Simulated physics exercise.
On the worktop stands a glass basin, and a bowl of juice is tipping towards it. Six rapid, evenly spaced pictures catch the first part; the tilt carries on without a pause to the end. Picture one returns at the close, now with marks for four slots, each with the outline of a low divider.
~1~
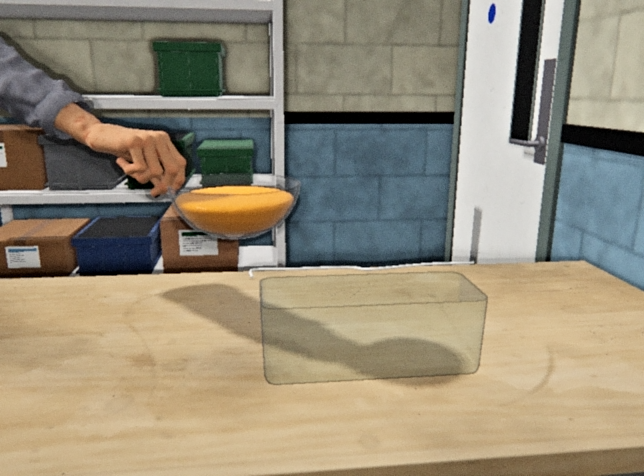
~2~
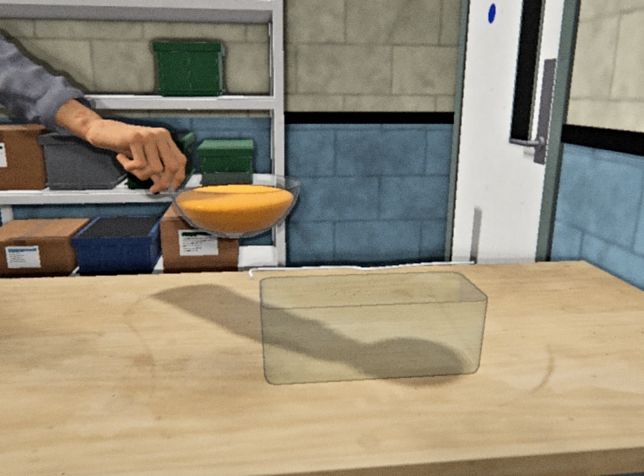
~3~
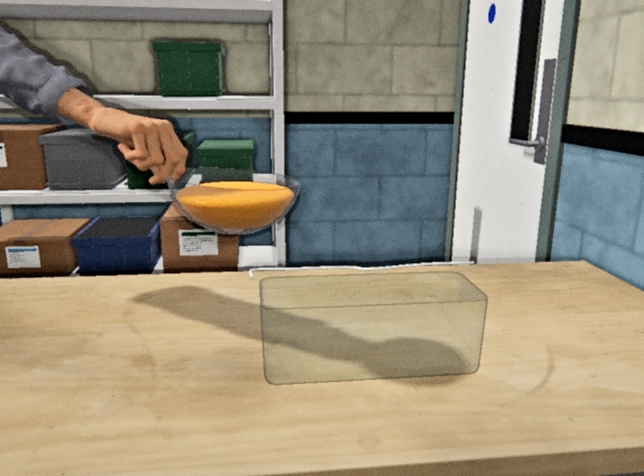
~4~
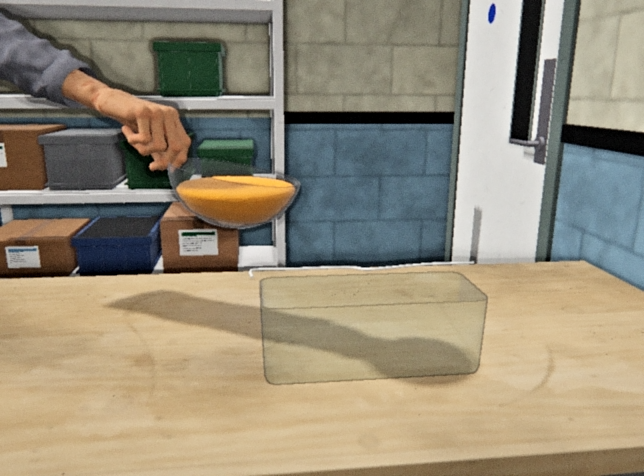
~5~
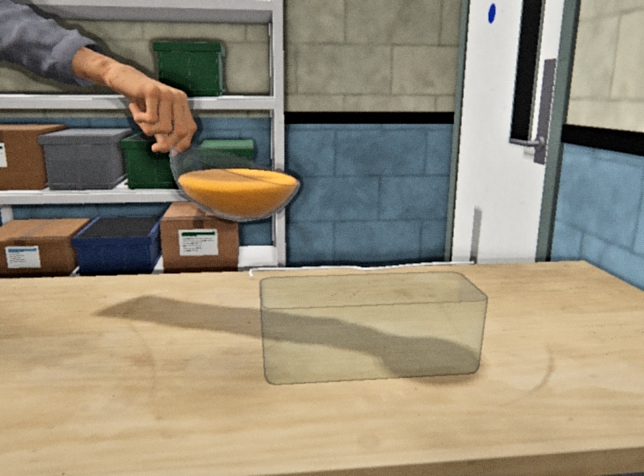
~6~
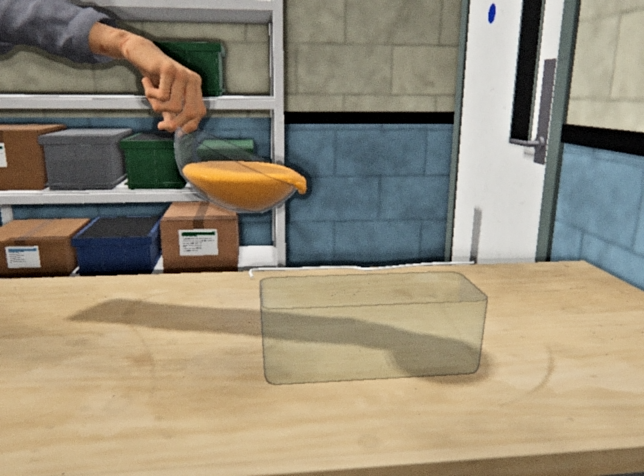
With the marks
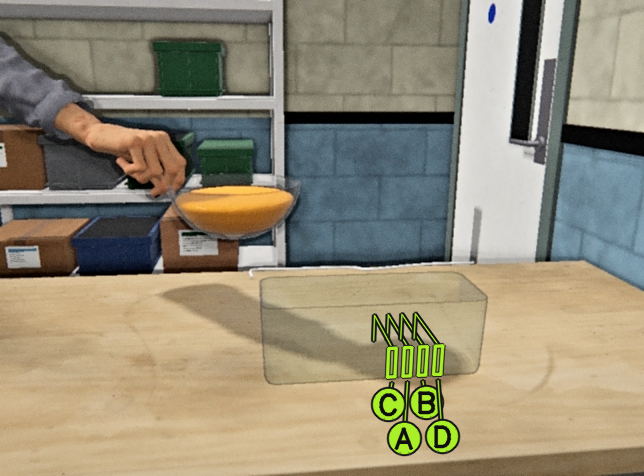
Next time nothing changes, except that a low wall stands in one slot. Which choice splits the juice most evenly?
The best place is C.
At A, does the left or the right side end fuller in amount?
More ends on the left.
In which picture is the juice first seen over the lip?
In picture 6.
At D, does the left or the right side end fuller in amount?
The left side.
On the marked copy, A at (407, 381); B at (422, 381); C at (391, 382); D at (438, 380).
Choosing A, about 86 % ends left of the wall and 12 % right of it.
Choosing B, about 93 % ends left of the wall and 6 % right of it.
Choosing C, about 54 % ends left of the wall and 45 % right of it.
Choosing D, about 87 % ends left of the wall and 11 % right of it.
